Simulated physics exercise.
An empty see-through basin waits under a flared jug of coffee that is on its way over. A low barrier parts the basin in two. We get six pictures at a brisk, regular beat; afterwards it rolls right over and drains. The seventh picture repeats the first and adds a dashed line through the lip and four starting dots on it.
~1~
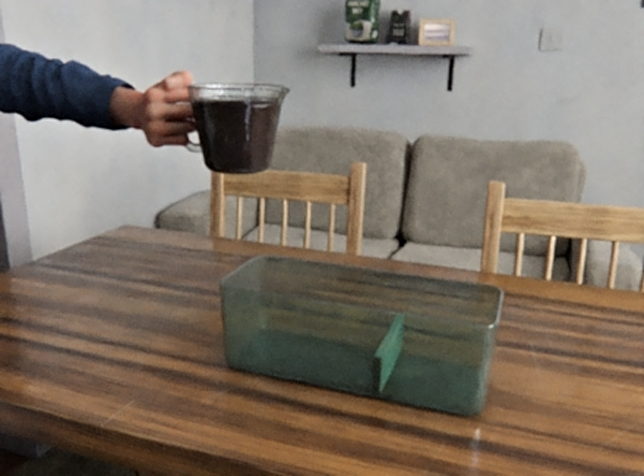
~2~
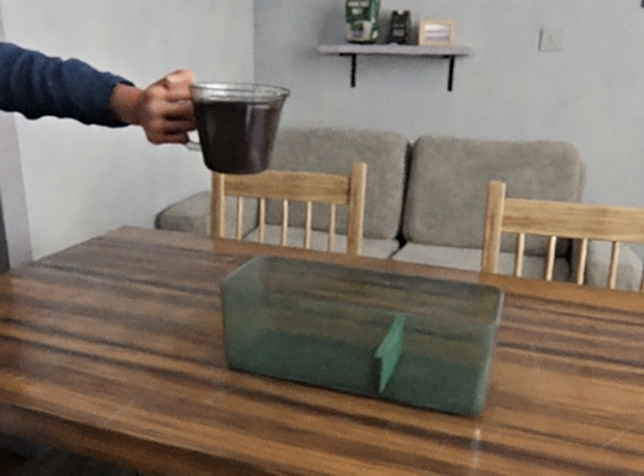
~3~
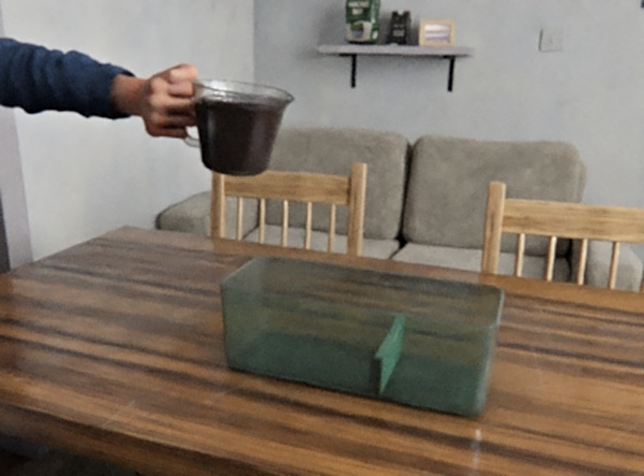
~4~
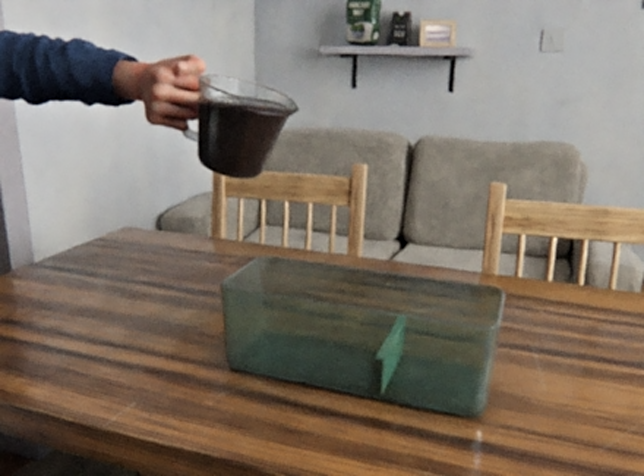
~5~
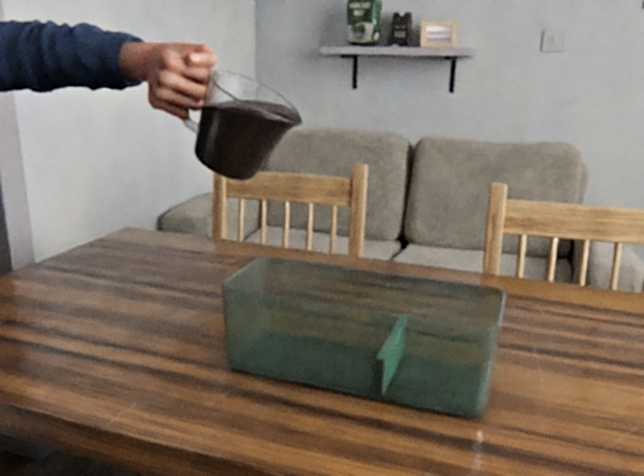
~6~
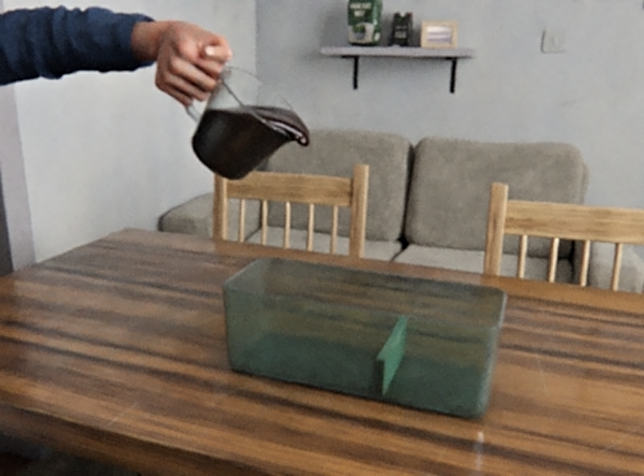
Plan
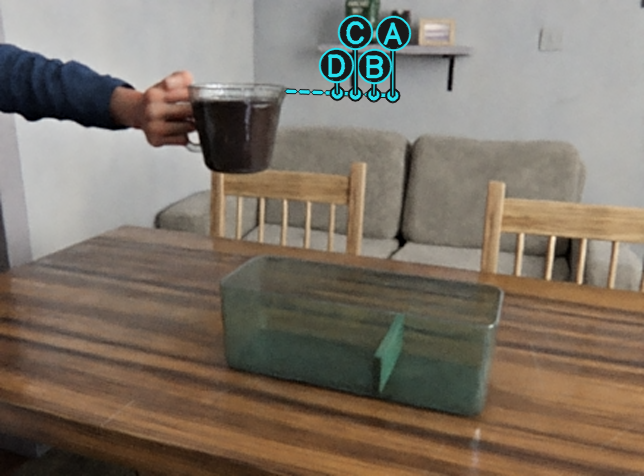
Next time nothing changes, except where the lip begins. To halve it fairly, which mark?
Best: C.
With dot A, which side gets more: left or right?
The right one.
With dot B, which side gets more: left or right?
More ends on the right.
On the marked copy, A at (392, 95); B at (373, 94); C at (355, 94); D at (337, 93).
With A, about 13 % ends left of the wall and 82 % right of it; 5 % is lost outside.
With B, about 25 % ends left of the wall and 72 % right of it; 3 % is lost outside.
With C, about 50 % ends left of the wall and 46 % right of it; 4 % is lost outside.
With D, about 69 % ends left of the wall and 26 % right of it; 6 % is lost outside.
